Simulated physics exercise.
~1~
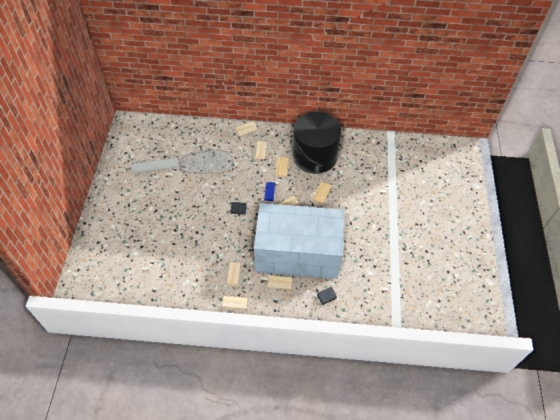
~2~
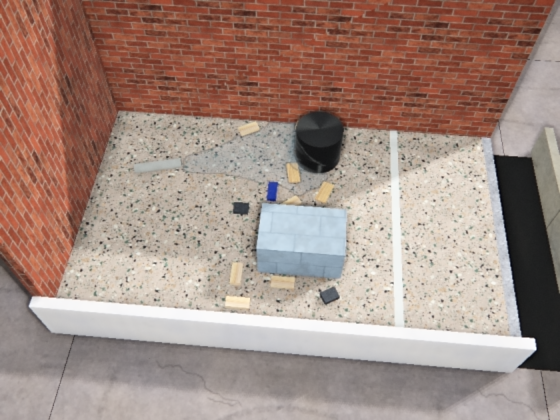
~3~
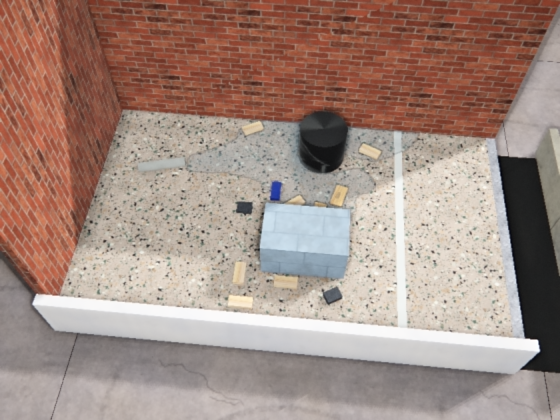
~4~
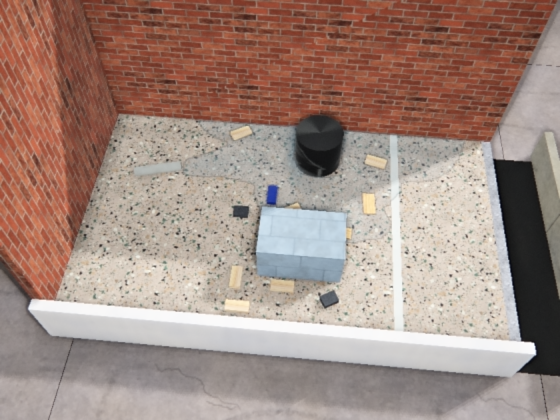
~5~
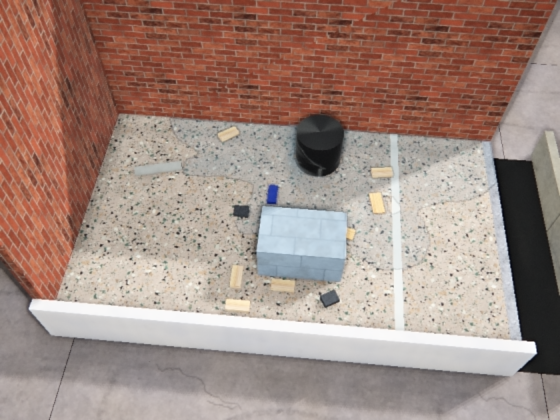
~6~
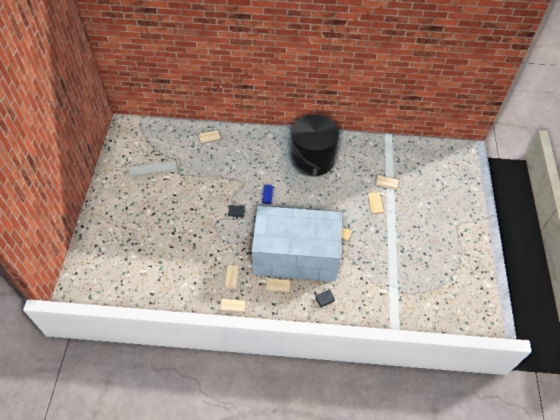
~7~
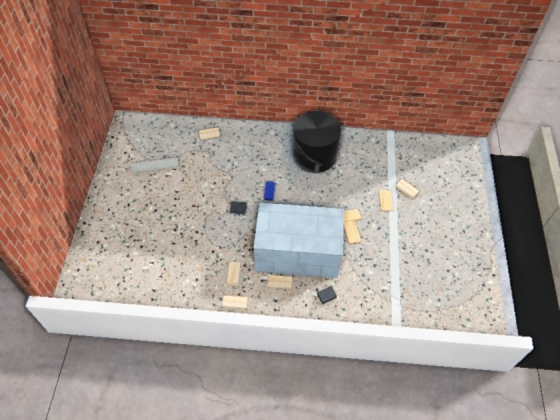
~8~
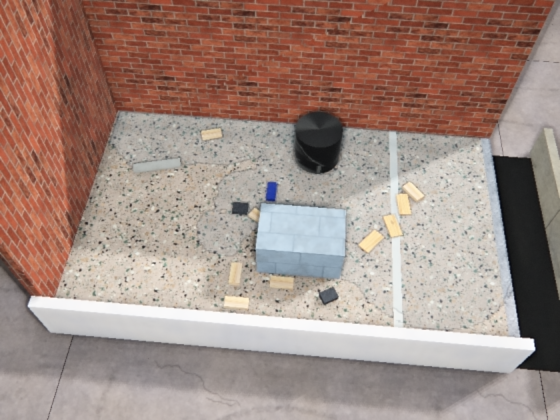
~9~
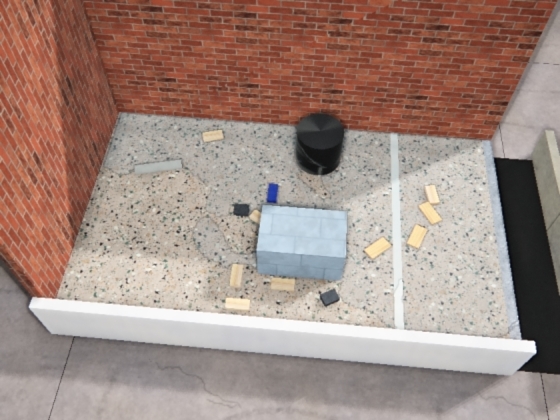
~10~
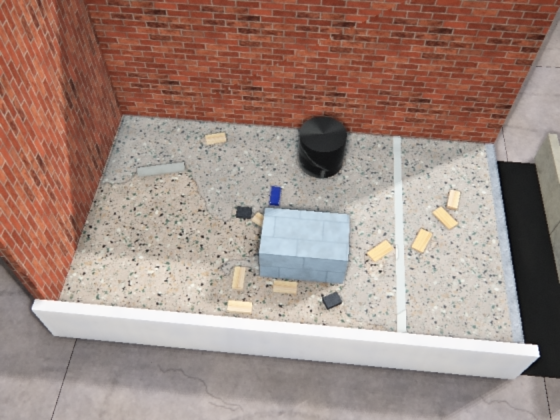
The clip opens on a walled, speckled floor backed by red brick, where tan blocks, two dark pieces and a small blue block lie around a large pale grey block and a black drum. Water spreads from a pipe at the left, fanning across the floor toward the drum. Several tan blocks near the drum start sliding right, while one by the back wall drifts left and settles. The wet area widens past the white line, and tan blocks cross it one after another. At the end, three rest beyond the line, while the blue block remains behind the grey one.
